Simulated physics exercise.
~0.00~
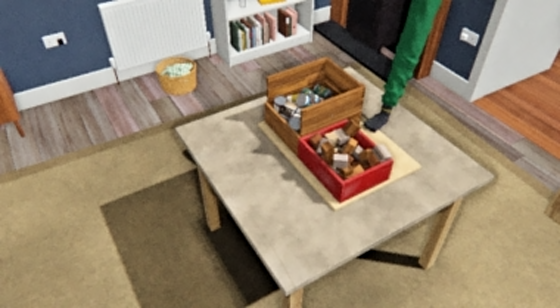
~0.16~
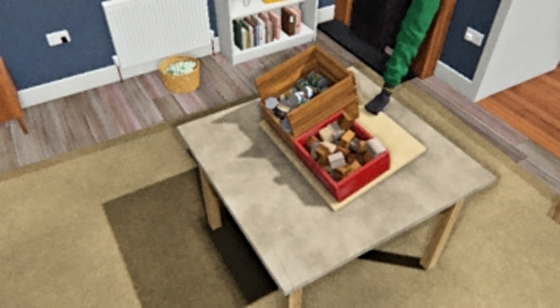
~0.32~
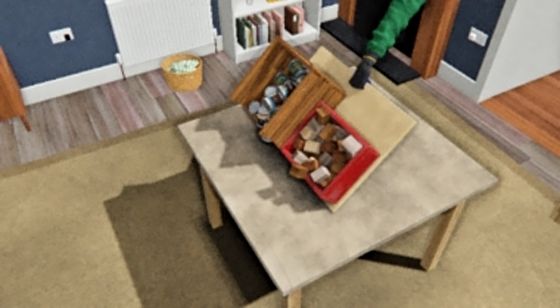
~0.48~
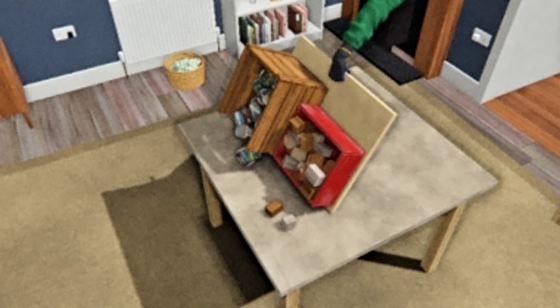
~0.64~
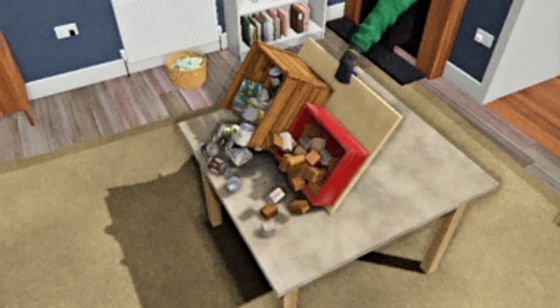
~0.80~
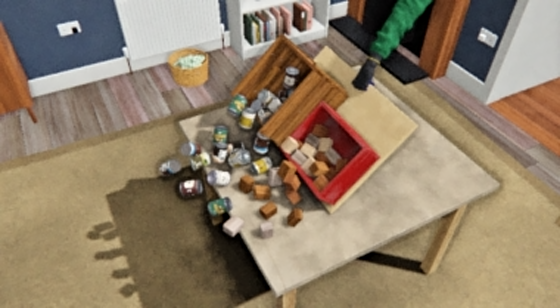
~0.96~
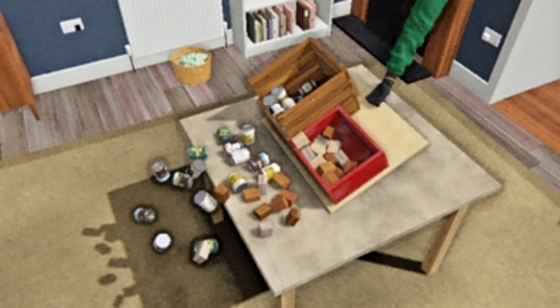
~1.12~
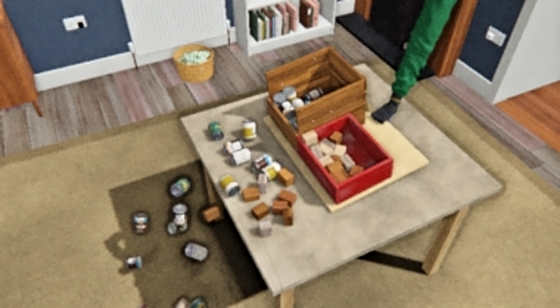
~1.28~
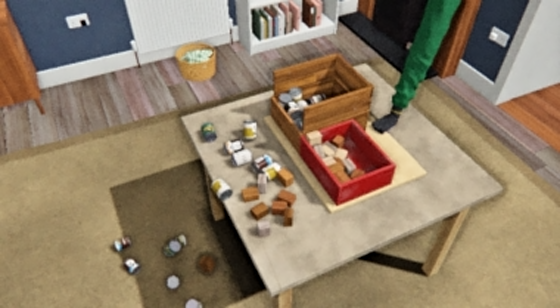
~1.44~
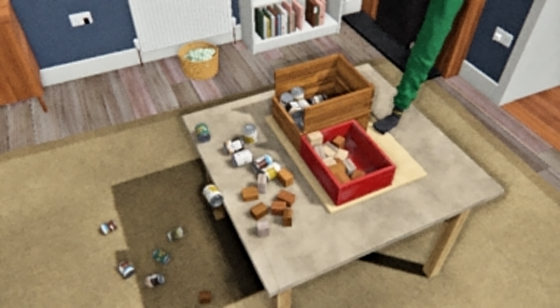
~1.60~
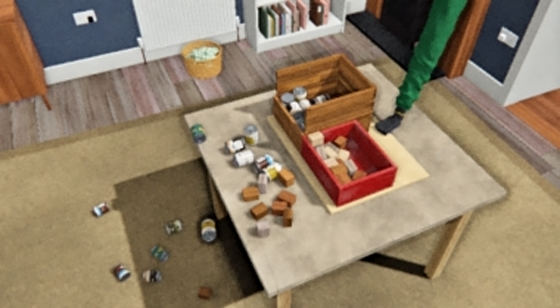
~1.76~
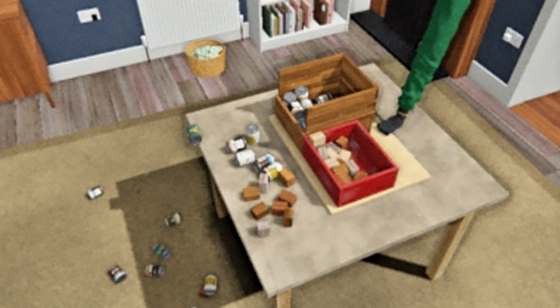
Living room, green-sleeved arm tipping board with red and wooden boxes, spilling some blocks and tins across table and floor, then lowering it.
